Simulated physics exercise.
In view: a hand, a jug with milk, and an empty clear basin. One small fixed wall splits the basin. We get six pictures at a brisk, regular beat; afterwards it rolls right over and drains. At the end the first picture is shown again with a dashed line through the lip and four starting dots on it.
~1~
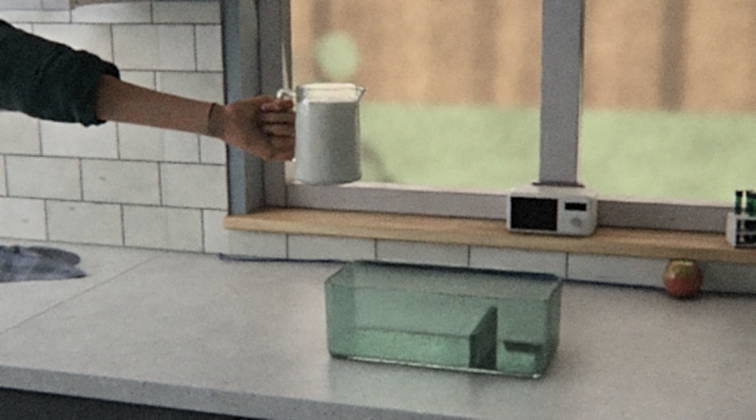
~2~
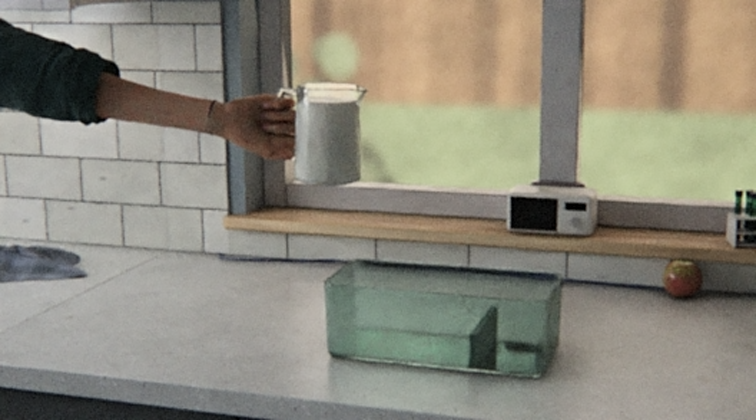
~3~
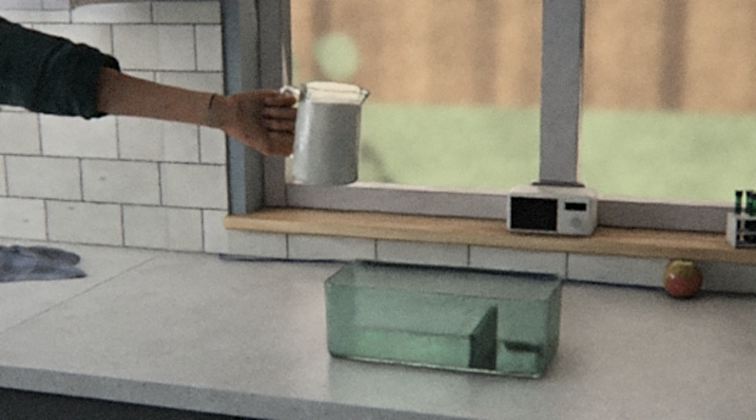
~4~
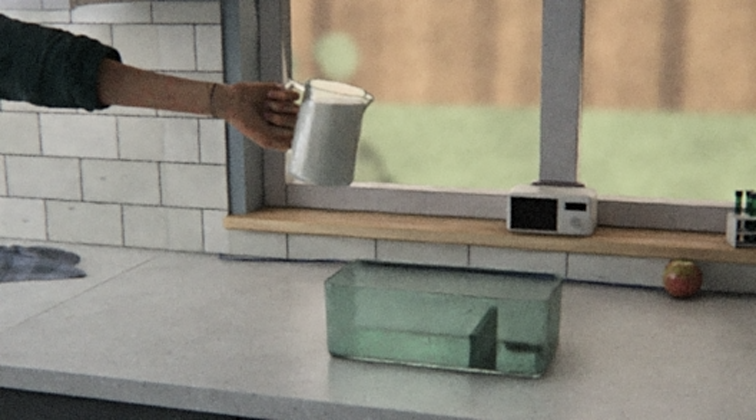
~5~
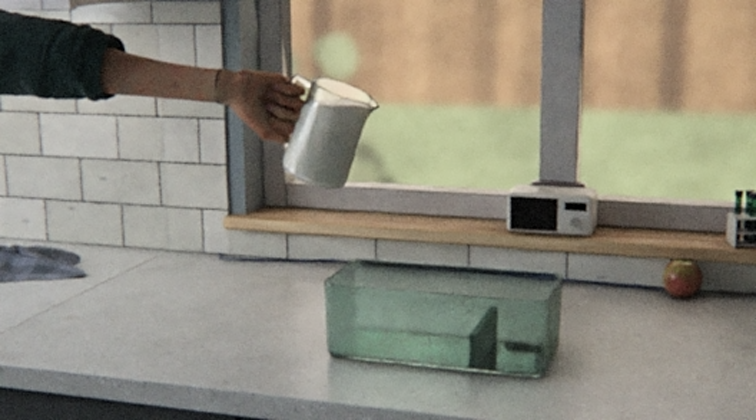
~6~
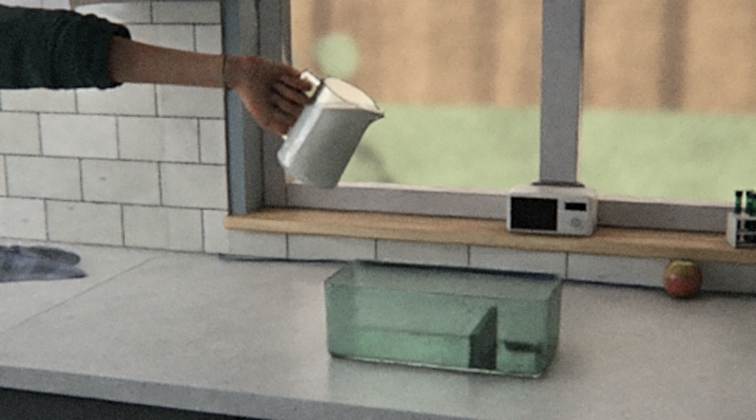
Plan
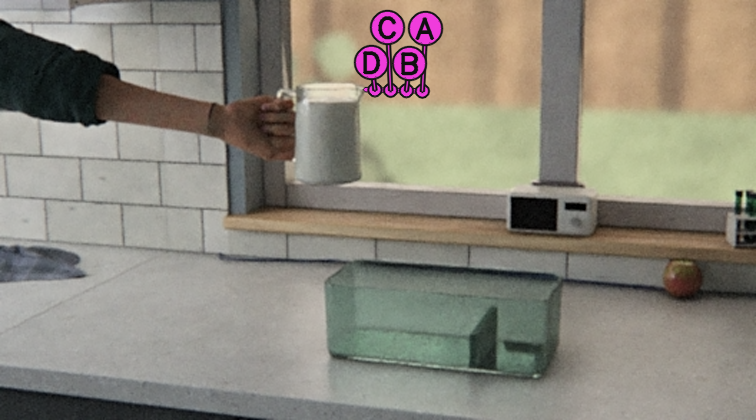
A hand held a white jug of milk upright above the counter, up and to the left of a clear greenish basin, then gradually tilted it to the right, with nothing coming out.
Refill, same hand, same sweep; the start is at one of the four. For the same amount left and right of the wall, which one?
The answer is spot B.
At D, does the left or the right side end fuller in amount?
The left side.
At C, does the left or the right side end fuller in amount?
The left one.
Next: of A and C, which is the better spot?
Here it is spot A.
On the marked copy, A at (422, 91); B at (406, 90); C at (390, 90); D at (374, 89).
With A, about 15 % ends left of the wall and 82 % right of it; 3 % is lost outside.
With B, about 46 % ends left of the wall and 51 % right of it; 3 % is lost outside.
With C, about 90 % ends left of the wall and 3 % right of it; 7 % is lost outside.
With D, about 90 % ends left of the wall and 4 % right of it; 6 % is lost outside.
